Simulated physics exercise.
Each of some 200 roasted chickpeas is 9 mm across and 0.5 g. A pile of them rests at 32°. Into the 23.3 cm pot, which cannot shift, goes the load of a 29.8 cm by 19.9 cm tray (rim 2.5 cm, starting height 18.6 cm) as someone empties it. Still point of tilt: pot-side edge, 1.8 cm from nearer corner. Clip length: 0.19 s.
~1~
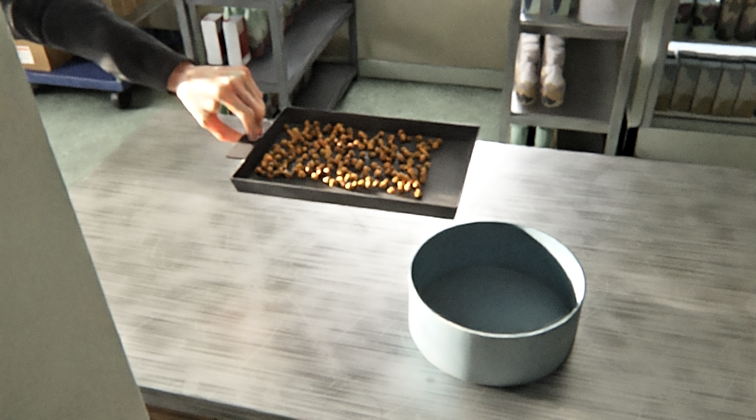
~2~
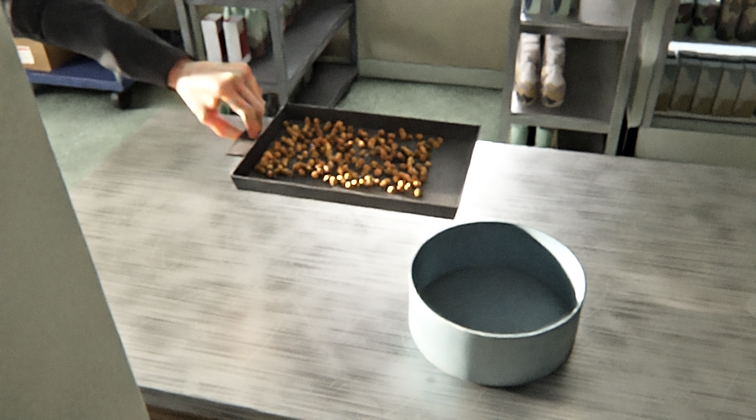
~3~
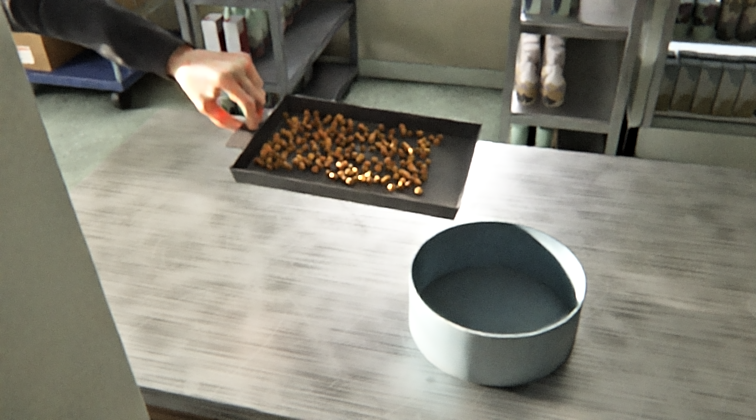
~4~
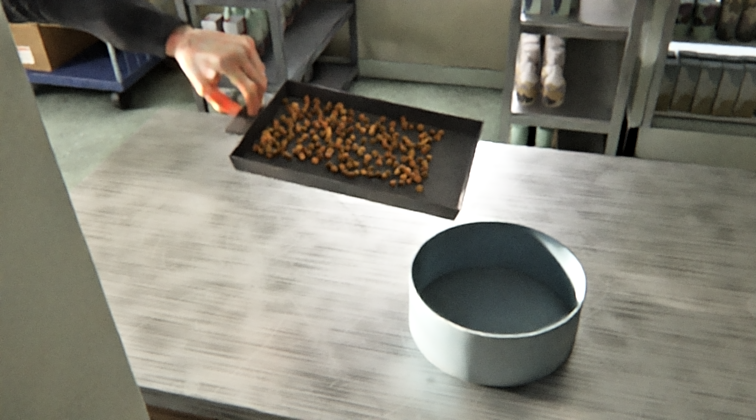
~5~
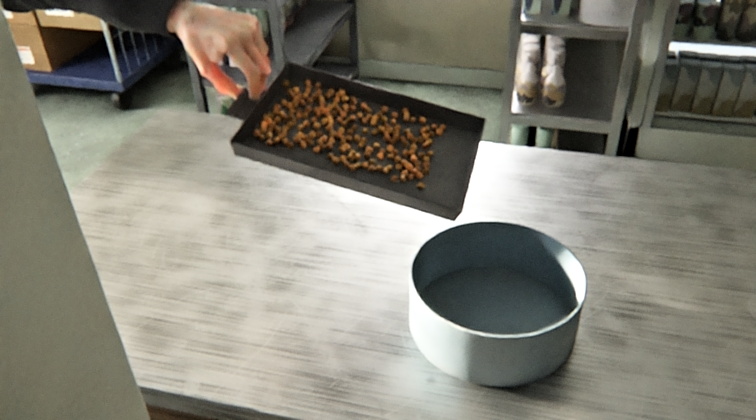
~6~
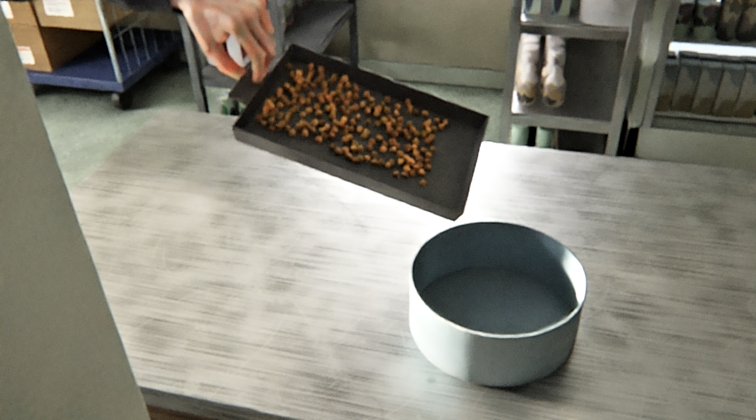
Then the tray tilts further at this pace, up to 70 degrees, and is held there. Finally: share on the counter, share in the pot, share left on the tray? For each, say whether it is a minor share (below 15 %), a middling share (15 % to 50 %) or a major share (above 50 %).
I expect this. Counter - a minor share. Pot - a major share. Tray - a middling share.
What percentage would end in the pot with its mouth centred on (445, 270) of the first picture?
About 40 per cent.
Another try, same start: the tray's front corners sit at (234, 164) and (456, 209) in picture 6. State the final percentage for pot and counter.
You'd end with pot at 15 and counter at 5.
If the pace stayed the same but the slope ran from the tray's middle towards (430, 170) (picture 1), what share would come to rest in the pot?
The share would be about 25 percent.
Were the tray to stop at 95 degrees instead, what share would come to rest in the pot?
Then about 100 per cent.
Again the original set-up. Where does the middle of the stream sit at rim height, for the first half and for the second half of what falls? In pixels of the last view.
At roughly (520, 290) first, later on at (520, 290).
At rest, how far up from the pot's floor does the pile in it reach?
2.5 cm.
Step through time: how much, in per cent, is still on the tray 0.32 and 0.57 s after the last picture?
About 100, 40.
Then, 0.19 s after the last picture, tilt 46 degrees; the tray holds 100 %, the pot 0 %.
Then, 0.32 s after the last picture, tilt 64 degrees; the tray holds 100 %, the pot 0 %.
Then, 0.57 s after the last picture, tilt 70 degrees; the tray holds 40 %, the pot 55 %.
In the end, counter 0 %, pot 65 %, tray 35 %.
